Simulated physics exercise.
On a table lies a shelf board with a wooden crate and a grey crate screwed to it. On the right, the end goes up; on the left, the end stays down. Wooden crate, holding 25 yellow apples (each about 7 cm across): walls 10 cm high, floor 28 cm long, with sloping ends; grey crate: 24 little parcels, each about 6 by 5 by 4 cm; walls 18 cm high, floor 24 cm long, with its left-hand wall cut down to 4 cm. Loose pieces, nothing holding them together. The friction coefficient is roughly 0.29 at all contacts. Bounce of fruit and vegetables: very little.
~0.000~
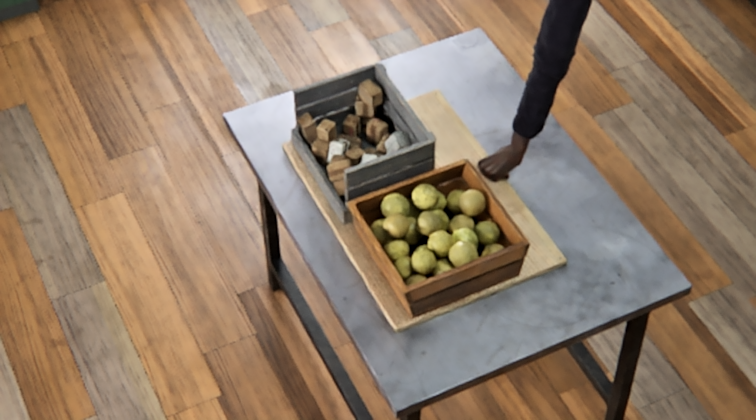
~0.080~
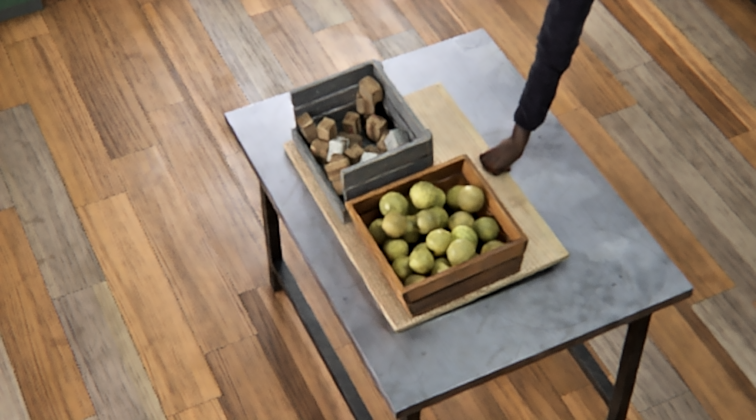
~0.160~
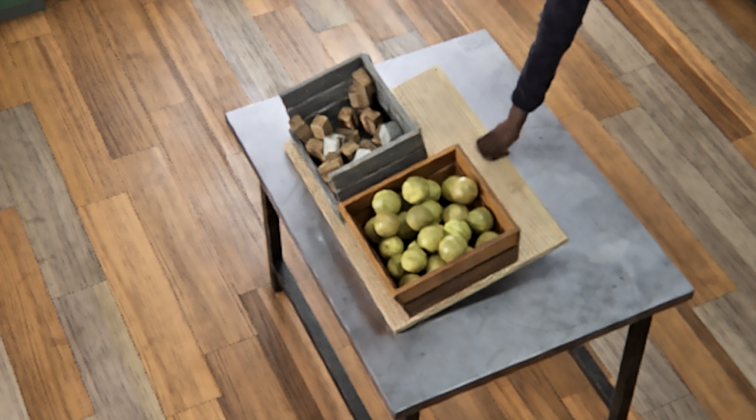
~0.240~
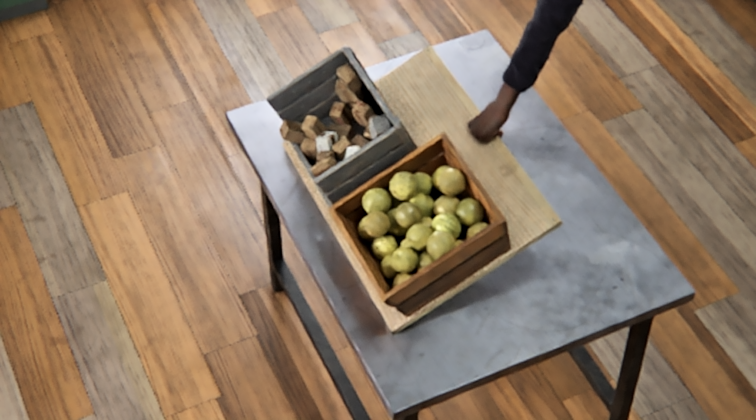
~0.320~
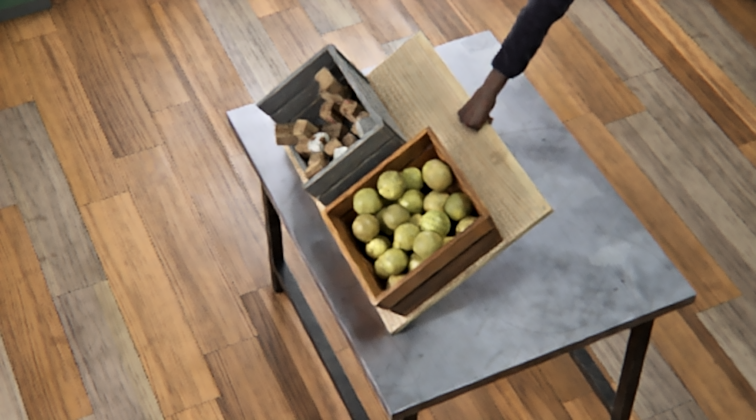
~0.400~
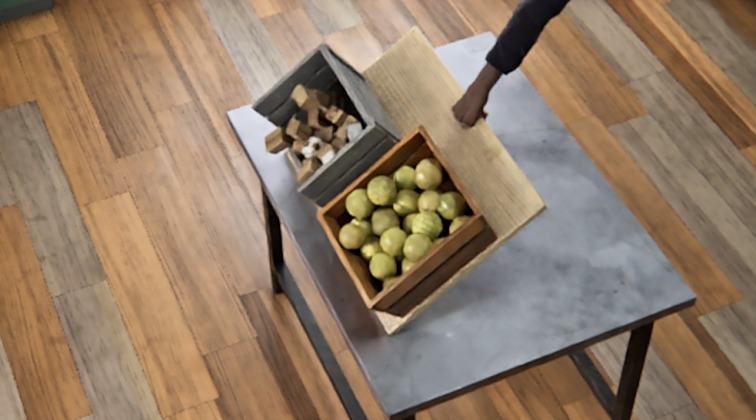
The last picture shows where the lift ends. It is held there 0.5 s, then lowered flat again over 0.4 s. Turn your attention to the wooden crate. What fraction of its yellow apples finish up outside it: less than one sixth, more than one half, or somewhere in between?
Less than one sixth.
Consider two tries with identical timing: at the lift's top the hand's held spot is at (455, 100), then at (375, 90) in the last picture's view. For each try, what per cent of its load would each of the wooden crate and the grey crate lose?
The wooden crate would lose 0 per cent in the first try and 80 per cent in the second, the grey crate 20 and then 90 per cent.
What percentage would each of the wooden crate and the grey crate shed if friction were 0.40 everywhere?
Wooden crate 0, grey crate 30 per cent.
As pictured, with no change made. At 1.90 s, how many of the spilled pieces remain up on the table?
Near 0, by my count.
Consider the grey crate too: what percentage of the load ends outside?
The grey crate loses 20 percent of its load.
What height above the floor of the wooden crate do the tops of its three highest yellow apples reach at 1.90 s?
Height: Roughly 13 cm.
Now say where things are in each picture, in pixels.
In the first picture (each is followed by its nearest rim corner in this view; the camera moves round a little), wooden crate, (408, 289); grey crate, (345, 171); 0° from level; none out.
Wooden crate, (405, 290); grey crate, (341, 172); 4° from level, in the second picture.
Wooden crate, (396, 293); grey crate, (329, 176); 12° from level, in the third picture.
Wooden crate, (385, 296); grey crate, (314, 182); 23° from level, in the fourth picture.
Wooden crate, (377, 301); grey crate, (303, 188); 31° from level, in the fifth picture.
Wooden crate, (372, 303); grey crate, (297, 191); 35° from level; 1 out, the lowest parcel at (278, 141), in the sixth picture.
After 0.64 s, tilt 35°; wooden crate 25 in, 0 out and grey crate 21 in, 3 out.
After 0.94 s, tilt 34°; wooden crate 25 in, 0 out and grey crate 19 in, 5 out.
After 1.36 s, tilt 0°; wooden crate 25 in, 0 out and grey crate 19 in, 5 out.
Final count (at 1.90 s), wooden crate 25 in, 0 out and grey crate 19 in, 5 out. Asked share, 0 of 25, 0 per cent.
